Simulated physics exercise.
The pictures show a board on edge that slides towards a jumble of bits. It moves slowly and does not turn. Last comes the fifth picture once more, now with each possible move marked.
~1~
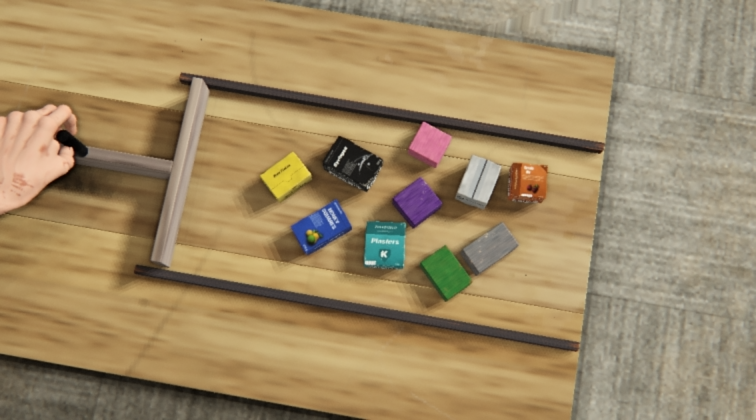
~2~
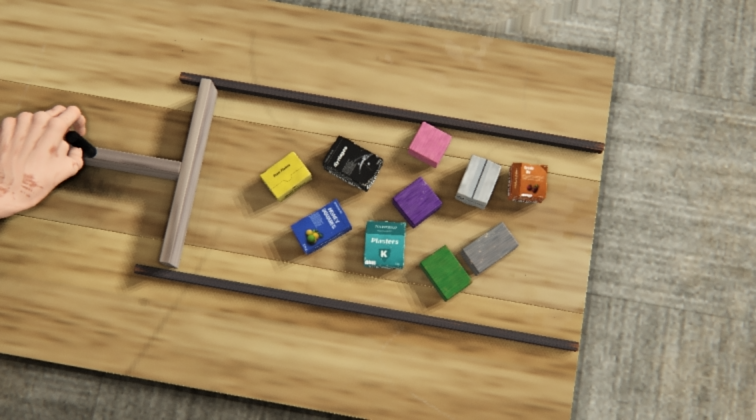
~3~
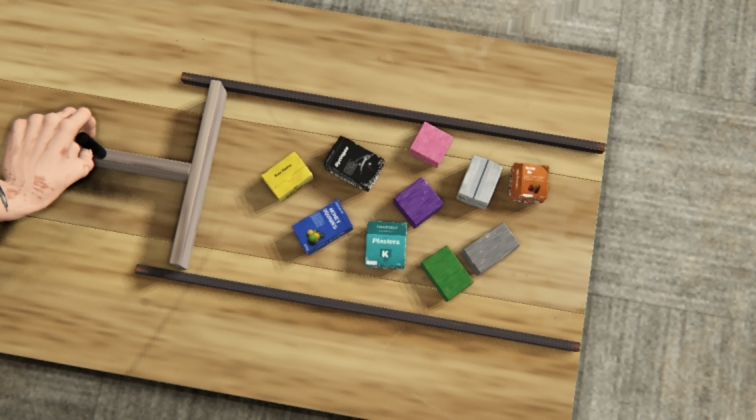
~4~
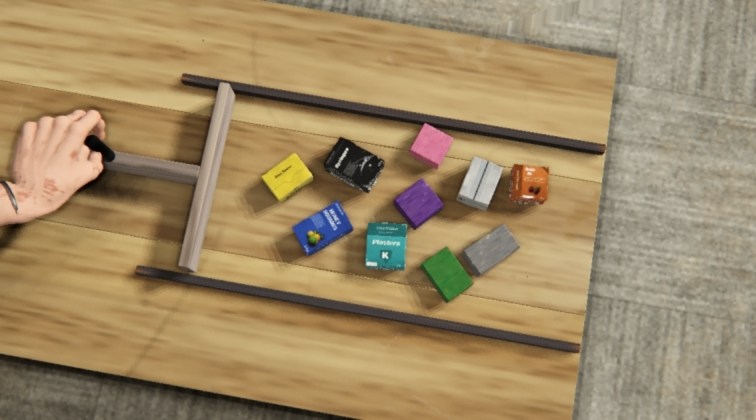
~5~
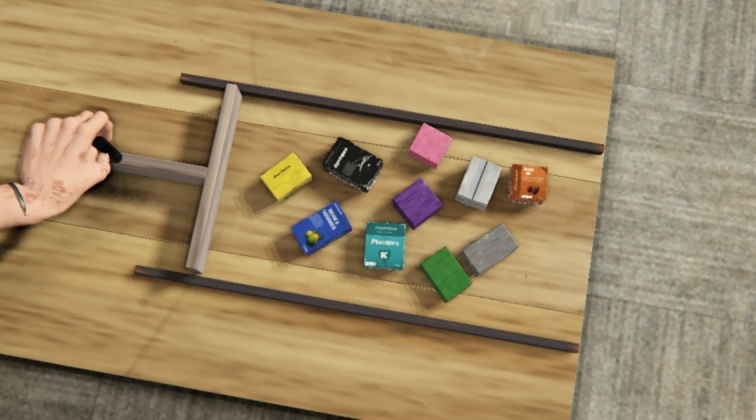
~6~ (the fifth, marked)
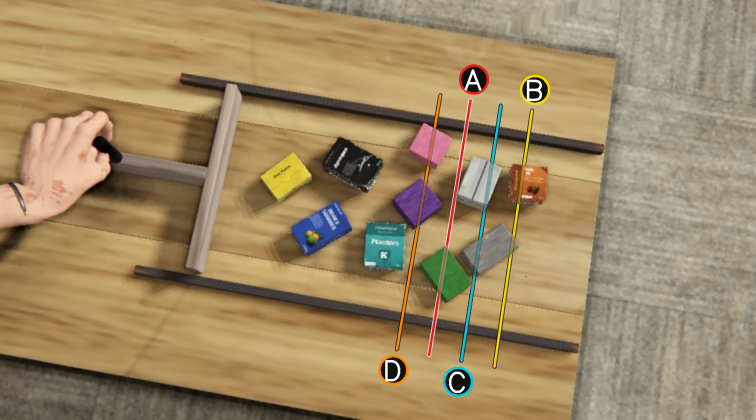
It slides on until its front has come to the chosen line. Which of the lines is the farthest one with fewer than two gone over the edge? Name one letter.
No farther than C.
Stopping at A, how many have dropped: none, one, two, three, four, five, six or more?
In all, none.
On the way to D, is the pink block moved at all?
By then, yes.
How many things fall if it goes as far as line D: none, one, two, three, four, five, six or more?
The count is none.
On the marked copy, A at (450, 224); B at (514, 235); C at (482, 229); D at (419, 218).
Following C. Soon after the start, board (307, 191); black box (359, 162); turquoise box (389, 248).
Later, board (404, 208); orange packet (539, 183); green block (499, 301).
In the end, board (481, 221); orange packet (598, 180); green block (578, 315); none fallen.
As for the rest, A is within the limit but short; B drops four; D is within the limit but short.
